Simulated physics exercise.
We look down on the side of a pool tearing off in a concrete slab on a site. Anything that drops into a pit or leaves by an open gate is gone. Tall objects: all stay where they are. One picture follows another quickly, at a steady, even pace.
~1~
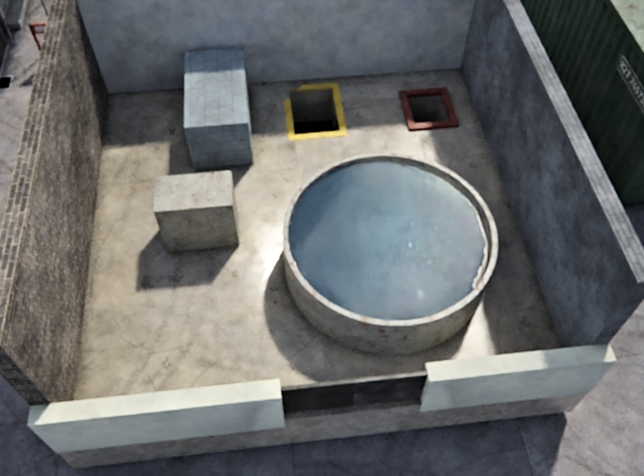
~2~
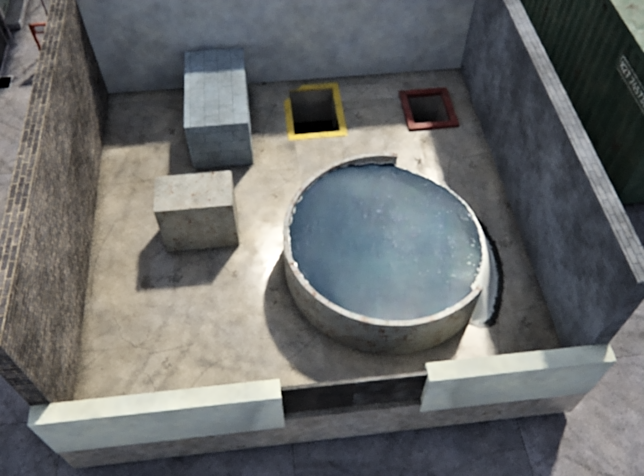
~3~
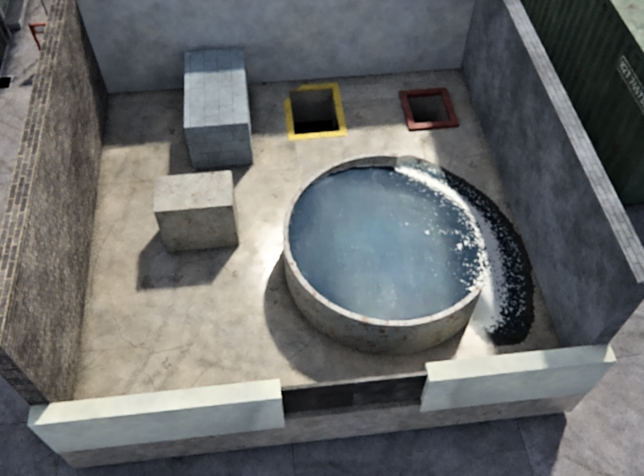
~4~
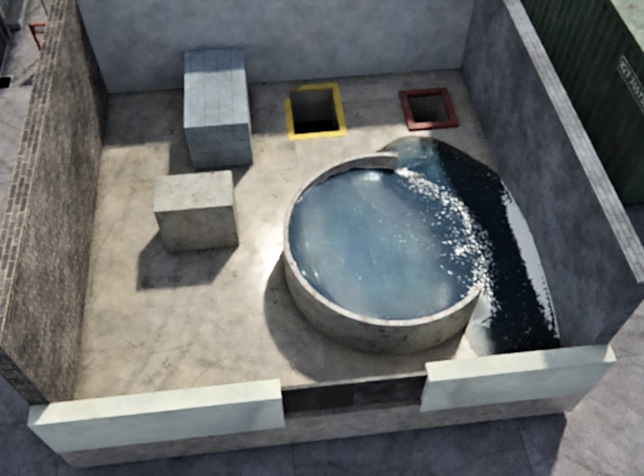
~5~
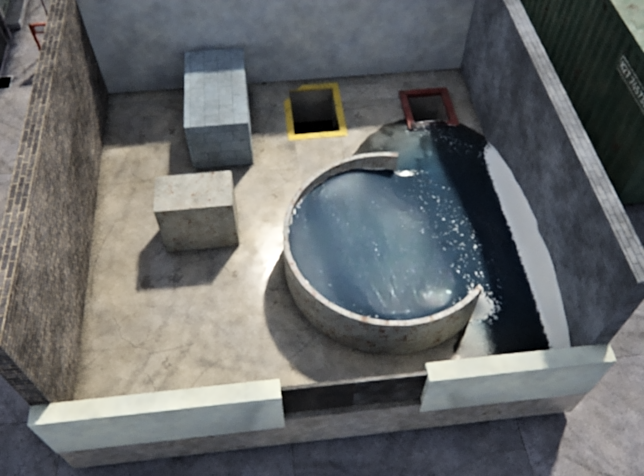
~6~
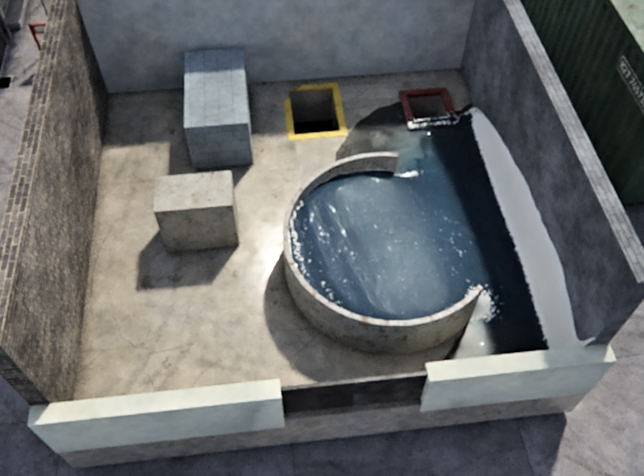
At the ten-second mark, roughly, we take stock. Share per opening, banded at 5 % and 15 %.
Gate - under 5 %, yellow pit - over 15 %, red pit - over 15 %.
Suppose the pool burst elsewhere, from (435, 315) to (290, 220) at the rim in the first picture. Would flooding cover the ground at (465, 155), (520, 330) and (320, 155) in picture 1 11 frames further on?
In the order asked: Out of reach, sodden, out of reach.
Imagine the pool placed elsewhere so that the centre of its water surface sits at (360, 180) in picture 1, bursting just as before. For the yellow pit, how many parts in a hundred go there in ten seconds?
So the yellow pit gets 20 in a hundred.
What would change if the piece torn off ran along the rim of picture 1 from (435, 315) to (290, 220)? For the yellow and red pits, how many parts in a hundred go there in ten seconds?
Approximately, yellow takes 10 % and red takes 6 %.
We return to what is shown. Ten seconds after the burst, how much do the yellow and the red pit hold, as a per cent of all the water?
26 and 22 per cent respectively.
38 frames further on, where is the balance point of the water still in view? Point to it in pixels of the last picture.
The water centres close to (353, 238).
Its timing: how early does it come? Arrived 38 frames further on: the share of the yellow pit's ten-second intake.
Roughly 65 percent.
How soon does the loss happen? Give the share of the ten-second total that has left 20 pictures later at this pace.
It comes to around 45 per cent.
A moment on, water covers 25 % of the floor; the gate 0 %, the yellow pit 0 %, the red pit 2 %.
Next, water covers 35 % of the floor; the gate 0 %, the yellow pit 1 %, the red pit 7 %.
Then, water covers 60 % of the floor; the gate 0 %, the yellow pit 8 %, the red pit 13 %.
Later, water covers 85 % of the floor; the gate 0 %, the yellow pit 18 %, the red pit 18 %.
In the end, water covers 100 % of the floor; the gate 0 %, the yellow pit 27 %, the red pit 21 %.
